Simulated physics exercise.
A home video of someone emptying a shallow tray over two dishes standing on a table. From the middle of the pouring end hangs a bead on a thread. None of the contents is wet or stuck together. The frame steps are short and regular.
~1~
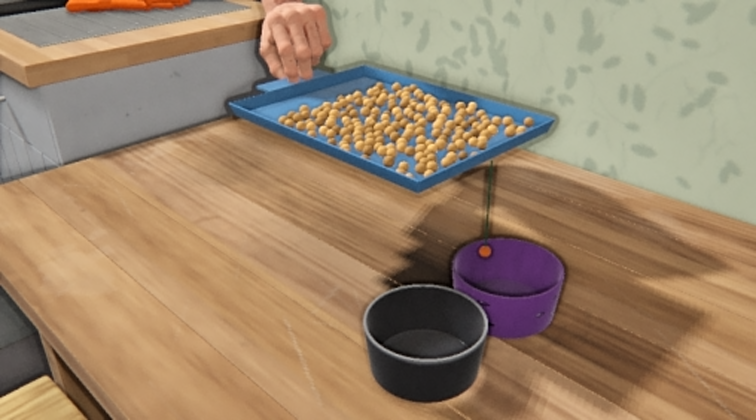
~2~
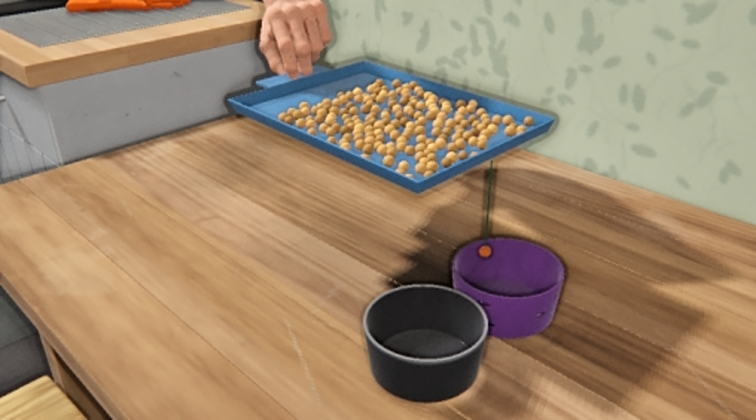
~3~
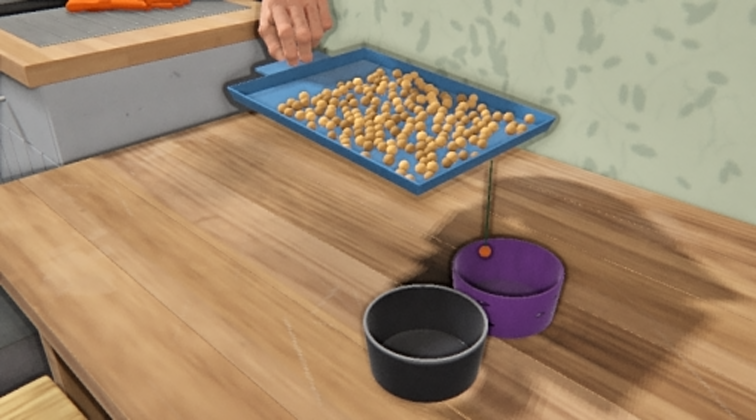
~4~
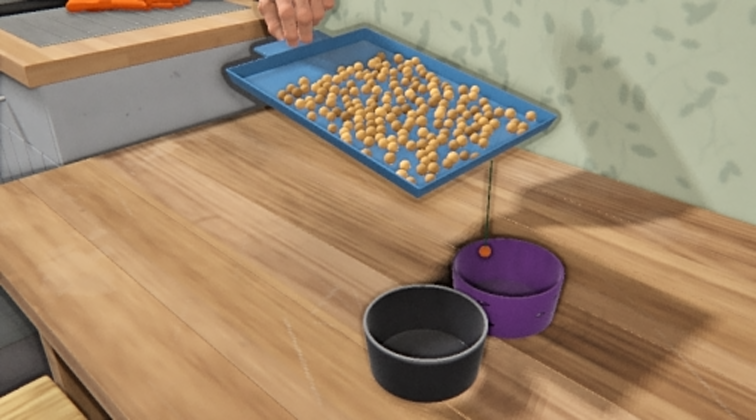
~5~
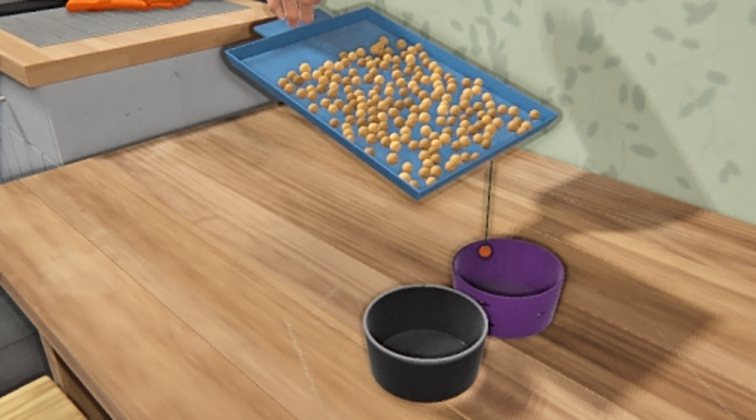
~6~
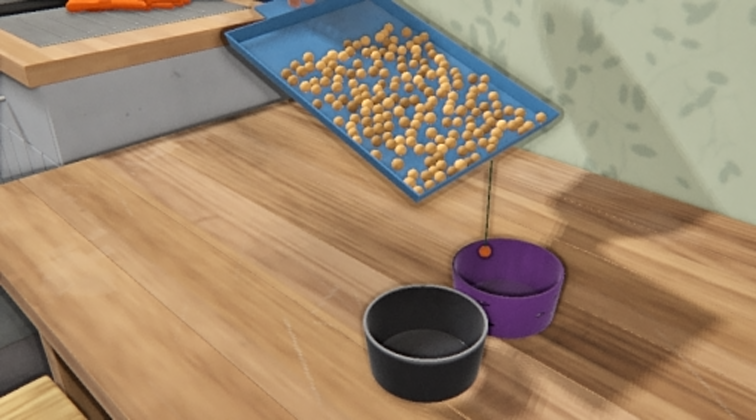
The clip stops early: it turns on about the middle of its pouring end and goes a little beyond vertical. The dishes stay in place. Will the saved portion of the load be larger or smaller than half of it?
It is larger than half.
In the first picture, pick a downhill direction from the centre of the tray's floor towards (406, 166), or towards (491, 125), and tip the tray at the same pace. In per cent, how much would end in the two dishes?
The first gives 90 %, the second 10 %.
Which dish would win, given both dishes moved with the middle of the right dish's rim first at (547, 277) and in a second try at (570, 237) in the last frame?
At place one the left of the pair; at place two the left of the pair.
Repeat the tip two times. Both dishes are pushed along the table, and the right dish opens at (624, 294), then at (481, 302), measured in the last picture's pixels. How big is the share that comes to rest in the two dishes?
First position: Some 0 %; second position: Some 80 %.
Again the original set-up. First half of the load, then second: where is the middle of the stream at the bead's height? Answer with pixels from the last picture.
Roughly at (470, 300) first, and then at (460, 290).
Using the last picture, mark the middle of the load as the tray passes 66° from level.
Mark it at roughly (463, 191) in the final frame.
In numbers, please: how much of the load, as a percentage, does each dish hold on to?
Split in per cent - left dish 60, right dish 20.
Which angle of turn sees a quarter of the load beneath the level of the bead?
The angle is roughly 65° at that point.
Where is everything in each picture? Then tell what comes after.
In the first picture, corners of the pouring end (418, 178) and (548, 119), level; middle of the load (405, 124), round wooden beads; left dish (472, 368); right dish (552, 307); bead on its thread (485, 251).
In the second picture, corners of the pouring end (418, 178) and (548, 118), level; middle of the load (405, 122).
In the third picture, corners of the pouring end (419, 181) and (549, 117), tipped barely, lowest at the left corner; middle of the load (405, 117).
In the fourth picture, corners of the pouring end (419, 184) and (551, 115), tipped a little, lowest at the left corner; middle of the load (406, 109).
In the fifth picture, corners of the pouring end (420, 187) and (552, 114), tipped clearly, lowest at the left corner; middle of the load (409, 103).
In the sixth picture, corners of the pouring end (420, 190) and (553, 112), tipped clearly, lowest at the left corner; middle of the load (415, 101), almost all on the move; left dish (472, 368); right dish (552, 307).
Just after the last frame, tray tipped steeply; roughly half on the tray; roughly a quarter in the left dish; about a tenth in the right dish; just a few outside both; roughly a quarter in the air.
A moment on, tray tipped past a quarter turn; roughly two thirds in the left dish; roughly a quarter in the right dish; roughly a quarter outside both; just a few in the air.
Further on, tray tipped past a quarter turn; roughly two thirds in the left dish; roughly a quarter in the right dish; roughly a quarter outside both.
When it is over, tray tipped past a quarter turn; roughly two thirds in the left dish; roughly a quarter in the right dish; roughly a quarter outside both.
